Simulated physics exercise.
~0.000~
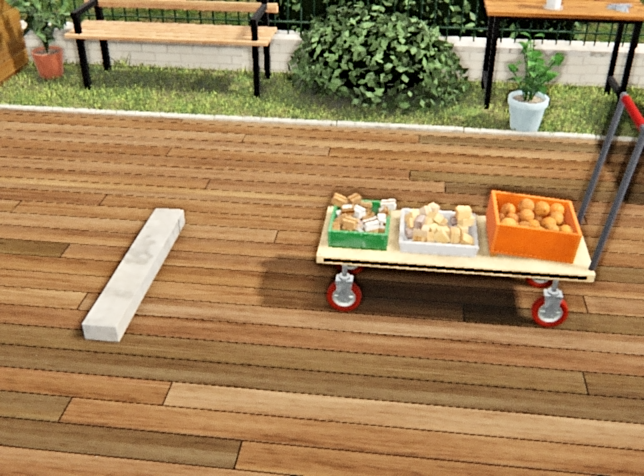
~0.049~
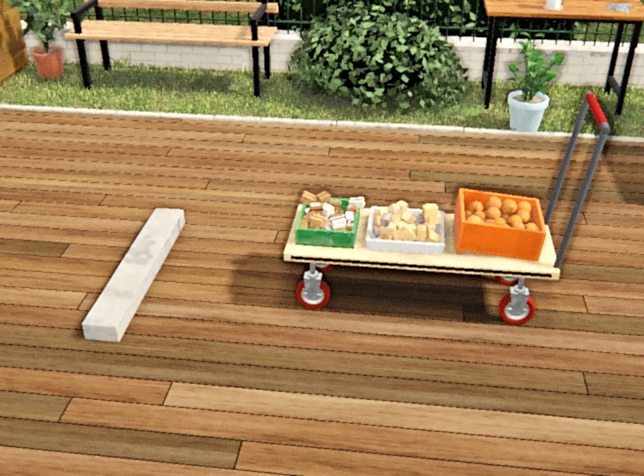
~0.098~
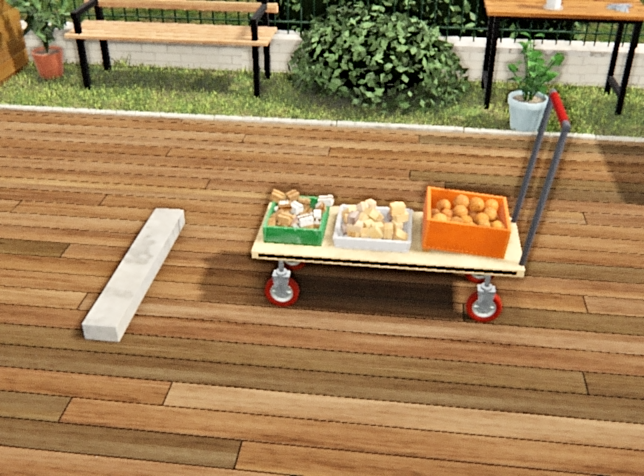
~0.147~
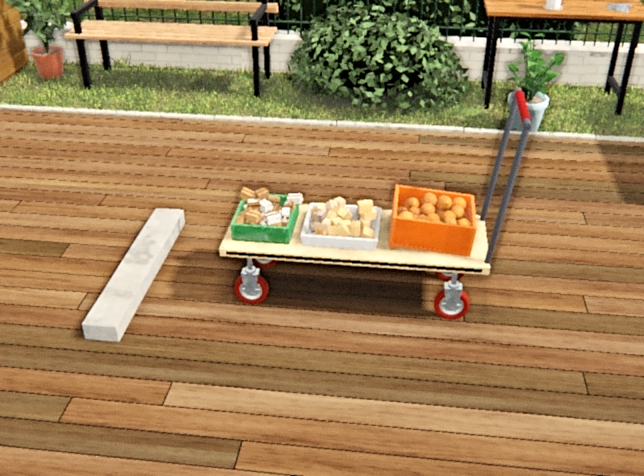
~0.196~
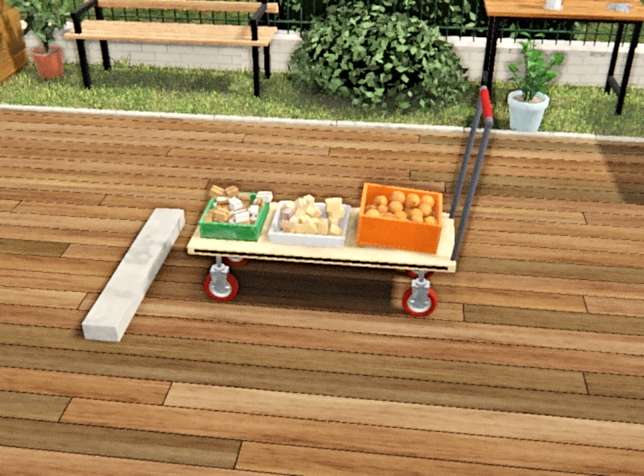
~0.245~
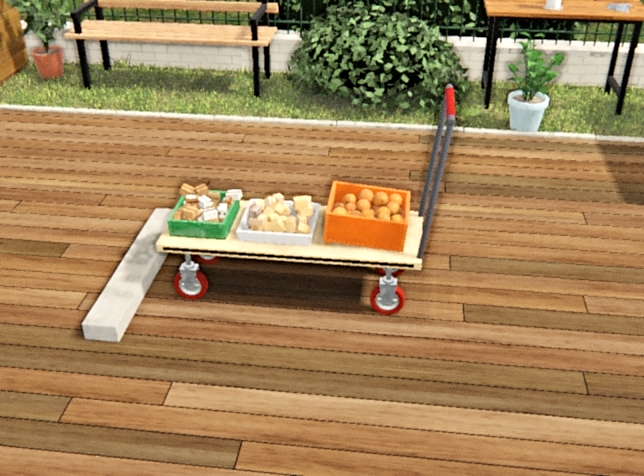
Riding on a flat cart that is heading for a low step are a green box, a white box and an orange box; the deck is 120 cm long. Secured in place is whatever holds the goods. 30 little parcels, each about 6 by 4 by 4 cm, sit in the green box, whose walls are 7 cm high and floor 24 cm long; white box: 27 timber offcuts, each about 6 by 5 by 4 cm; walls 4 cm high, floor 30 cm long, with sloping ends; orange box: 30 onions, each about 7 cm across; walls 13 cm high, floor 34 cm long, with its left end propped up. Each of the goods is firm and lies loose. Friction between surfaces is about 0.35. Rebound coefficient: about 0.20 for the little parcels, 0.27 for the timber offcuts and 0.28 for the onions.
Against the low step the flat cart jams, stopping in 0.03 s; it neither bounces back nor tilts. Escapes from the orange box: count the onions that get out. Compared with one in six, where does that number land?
It lands below one in six.
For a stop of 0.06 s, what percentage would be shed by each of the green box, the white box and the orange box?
With that change, green box 20 per cent, white box 50 per cent, orange box 10 per cent.
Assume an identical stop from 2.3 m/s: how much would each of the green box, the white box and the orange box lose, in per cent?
In that case the green box sheds 10 per cent of its load, the white box 30 per cent, and the orange box 10 per cent.
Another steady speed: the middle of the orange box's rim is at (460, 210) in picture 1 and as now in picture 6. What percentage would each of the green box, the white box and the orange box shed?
In that case you'd see green box at 10, white box at 20 and orange box at 0 percent.
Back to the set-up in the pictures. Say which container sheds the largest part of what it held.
The white box is the one.
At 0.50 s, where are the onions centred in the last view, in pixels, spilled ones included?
Roughly at (323, 215).
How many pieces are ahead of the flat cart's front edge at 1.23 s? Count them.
Count: Approx. 12.
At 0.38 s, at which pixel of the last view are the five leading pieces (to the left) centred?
Centre: Approx. (127, 193) px.
After 0.28 s, impact.
After 0.38 s, green box 26 in, 4 out, white box 23 in, 4 out and orange box 30 in, 0 out.
After 0.50 s, green box 24 in, 6 out, white box 16 in, 11 out and orange box 28 in, 2 out.
After 0.73 s, green box 22 in, 8 out, white box 14 in, 13 out and orange box 28 in, 2 out.
Final count (at 1.23 s), green box 22 in, 8 out, white box 14 in, 13 out and orange box 28 in, 2 out. Asked share, 2 of 30, 7 per cent.
